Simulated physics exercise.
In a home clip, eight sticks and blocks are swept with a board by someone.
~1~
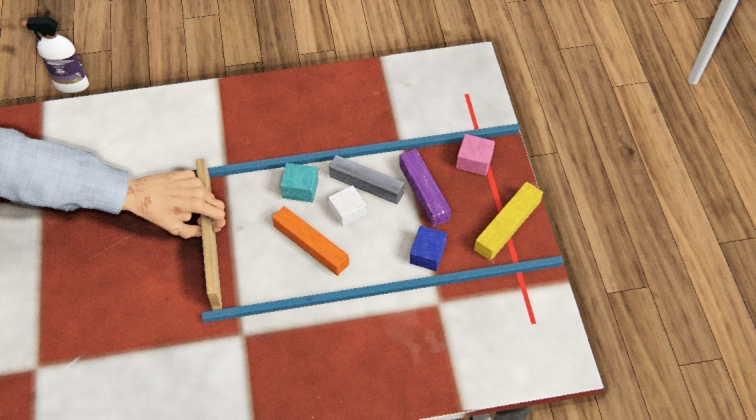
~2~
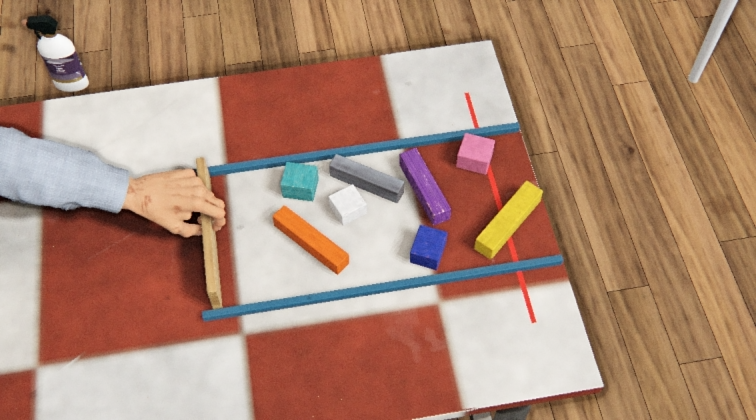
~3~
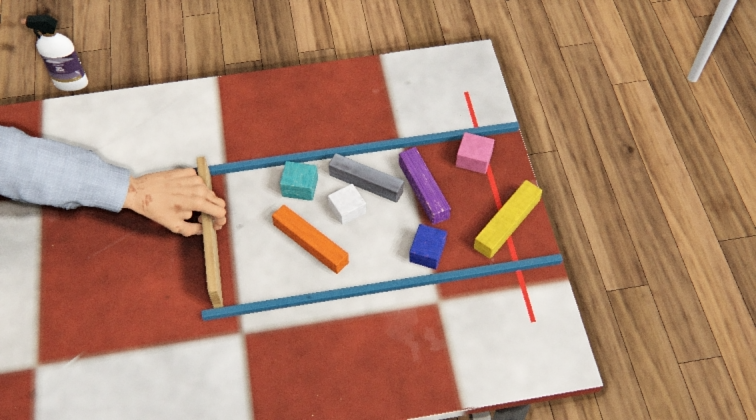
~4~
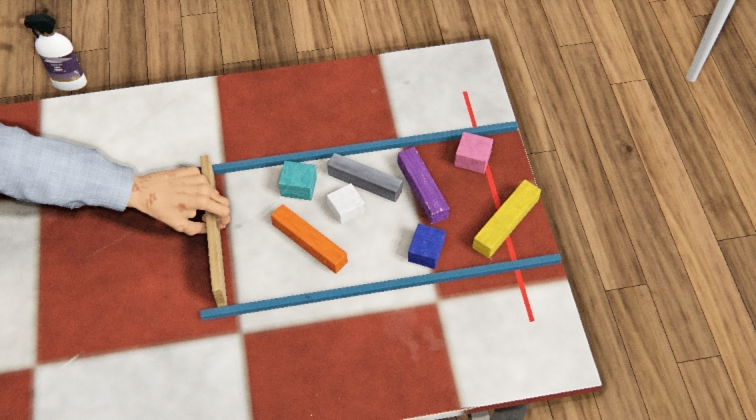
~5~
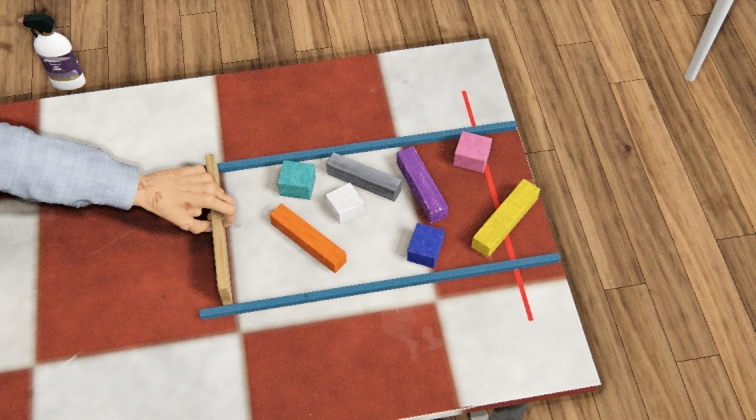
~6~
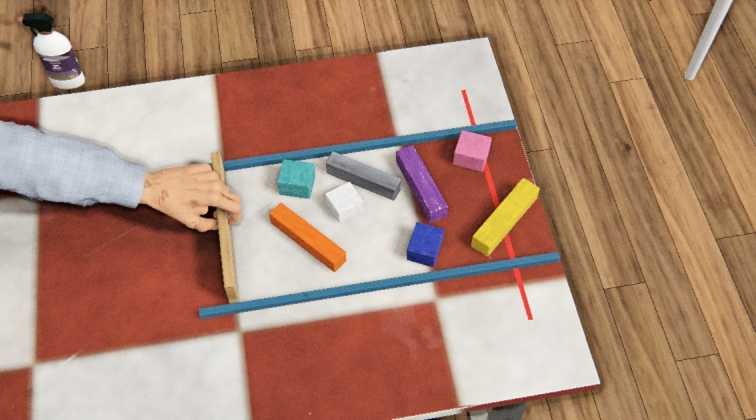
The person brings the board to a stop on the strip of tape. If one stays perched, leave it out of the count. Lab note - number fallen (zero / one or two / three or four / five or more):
Watch it: A handful - three or four - go plunging down.
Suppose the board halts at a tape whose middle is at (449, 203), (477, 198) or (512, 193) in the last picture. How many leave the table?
Result per try: 0; 3; 6.
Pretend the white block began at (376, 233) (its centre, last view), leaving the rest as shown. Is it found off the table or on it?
I reckon from there it stays aboard.
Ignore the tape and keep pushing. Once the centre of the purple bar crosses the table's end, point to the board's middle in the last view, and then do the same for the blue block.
Around (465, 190), then around (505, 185).
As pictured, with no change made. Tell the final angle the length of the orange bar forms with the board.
I'd put it at about 0°.
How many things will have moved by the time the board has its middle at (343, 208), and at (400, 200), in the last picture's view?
That gives 4 for the first and 7 for the second.
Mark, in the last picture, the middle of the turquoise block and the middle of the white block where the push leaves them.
Going in order: First (498, 146), then (523, 178).
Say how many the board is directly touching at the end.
So the total is 2.
Soon after, none off yet; yellow bar at rest near (506, 217); pink block at rest near (472, 151); purple bar at rest near (421, 183).
Then, none off yet; yellow bar at rest near (506, 217); pink block at rest near (472, 151); purple bar moved a little near (446, 177).
Further on, none off yet; yellow bar moved a little near (538, 214); pink block moved well along near (518, 136); purple bar moved about its own width near (511, 166).
At rest, the number that fall off is three or four; fallen, grey stick, purple bar, pink block and yellow bar.
